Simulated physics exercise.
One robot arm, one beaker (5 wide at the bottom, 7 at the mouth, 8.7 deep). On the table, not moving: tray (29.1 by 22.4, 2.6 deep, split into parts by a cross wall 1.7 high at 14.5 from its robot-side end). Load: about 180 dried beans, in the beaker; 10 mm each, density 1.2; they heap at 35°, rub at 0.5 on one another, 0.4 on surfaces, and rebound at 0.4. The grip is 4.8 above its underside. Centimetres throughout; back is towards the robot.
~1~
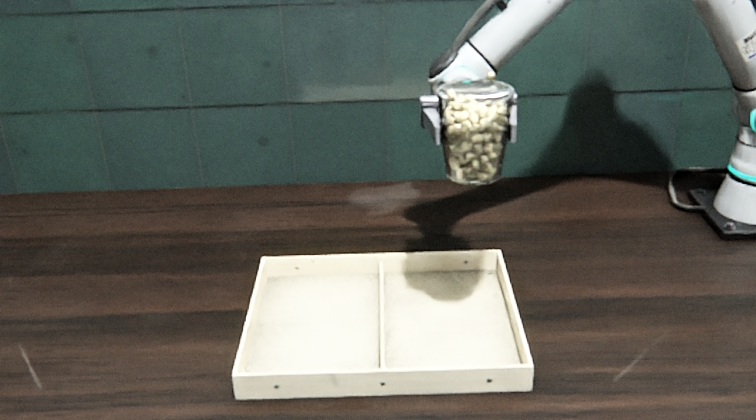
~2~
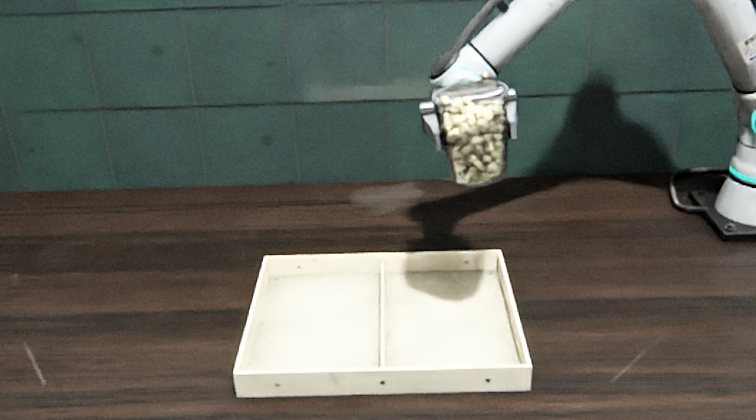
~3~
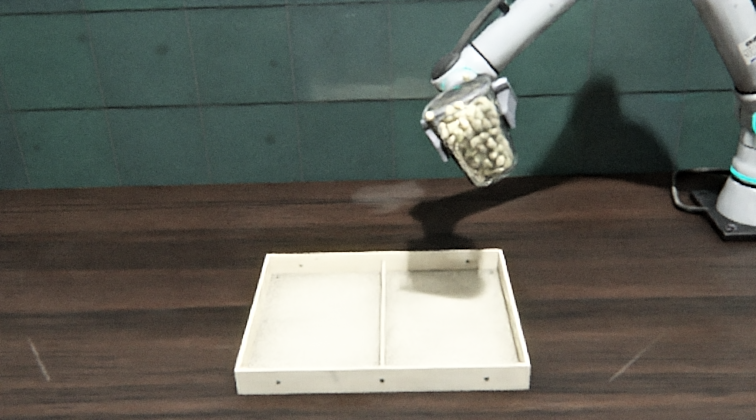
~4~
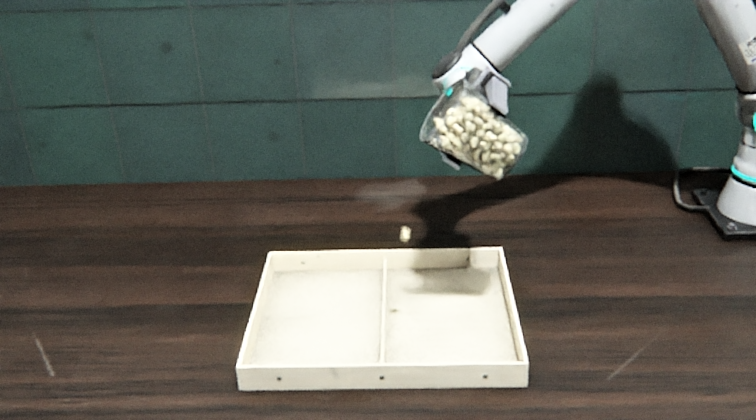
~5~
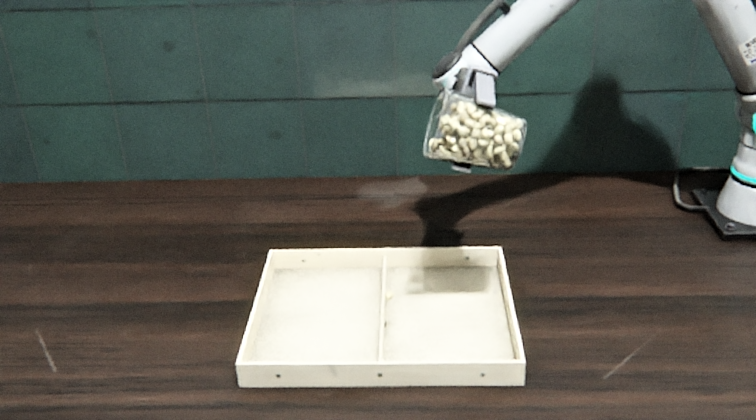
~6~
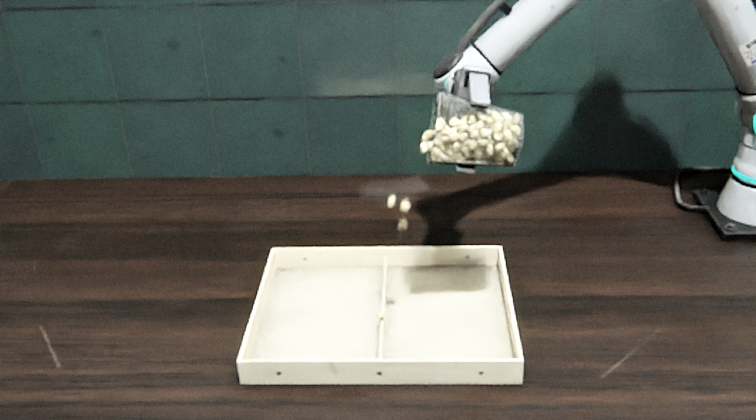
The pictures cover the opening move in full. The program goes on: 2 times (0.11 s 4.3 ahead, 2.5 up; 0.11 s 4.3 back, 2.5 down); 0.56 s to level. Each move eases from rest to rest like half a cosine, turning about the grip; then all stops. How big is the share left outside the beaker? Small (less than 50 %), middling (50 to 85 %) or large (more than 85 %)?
Outside the beaker the share is large, more than 85 %.
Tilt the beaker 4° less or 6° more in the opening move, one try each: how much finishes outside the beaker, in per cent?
Some 95 and 100 per cent.
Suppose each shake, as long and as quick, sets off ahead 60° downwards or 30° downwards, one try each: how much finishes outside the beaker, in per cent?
Some 30 and 60 per cent.
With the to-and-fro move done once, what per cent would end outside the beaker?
It would be near 95 per cent.
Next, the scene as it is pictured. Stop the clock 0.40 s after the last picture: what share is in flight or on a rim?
Roughly 3 per cent.
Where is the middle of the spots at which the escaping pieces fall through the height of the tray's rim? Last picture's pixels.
Around (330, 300).
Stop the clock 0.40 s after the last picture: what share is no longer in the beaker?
About 95 per cent by then.
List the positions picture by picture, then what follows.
In the first frame, beaker middle at (474, 135), level; upper third of the load around (475, 117), from x 445 to 505, top at y 75; 181 in the beaker.
In the second frame, beaker middle at (475, 136), tilted 8° forward; upper third of the load around (476, 119), from x 445 to 500, top at y 75.
In the third frame, beaker middle at (476, 136), tilted 28° forward; upper third of the load around (476, 119), from x 430 to 510, top at y 80.
In the fourth frame, beaker middle at (478, 135), tilted 52° forward; upper third of the load around (475, 120), from x 405 to 515, top at y 100; 180 in the beaker, 1 in flight or on a rim.
In the fifth frame, beaker middle at (477, 134), tilted 72° forward; upper third of the load around (475, 121), from x 390 to 515, top at y 105; 180 in the beaker, 1 in the robot-side part.
In the sixth frame, beaker middle at (477, 134), tilted 80° forward; upper third of the load around (483, 125), from x 380 to 515, top at y 115; 177 in the beaker, 1 in the far-side part, 3 in flight or on a rim.
Then, 0.40 s later, tilted 80° forward, highest piece 22 above the table; 161 in the far-side part, 8 in the robot-side part, 6 in the beaker, 6 in flight or on a rim.
Then, 0.80 s later, tilted 23° forward, highest piece 2 above the table; 164 in the far-side part, 12 in the robot-side part, 5 on the table or floor.
Then, 1.20 s later, level, highest piece 2 above the table; 164 in the far-side part, 12 in the robot-side part, 5 on the table or floor.
Then, 2.25 s later, level, highest piece 2 above the table; 164 in the far-side part, 12 in the robot-side part, 5 on the table or floor.
At rest, 164 in the far-side part, 12 in the robot-side part, 5 on the table or floor. That is 100 % outside the beaker.
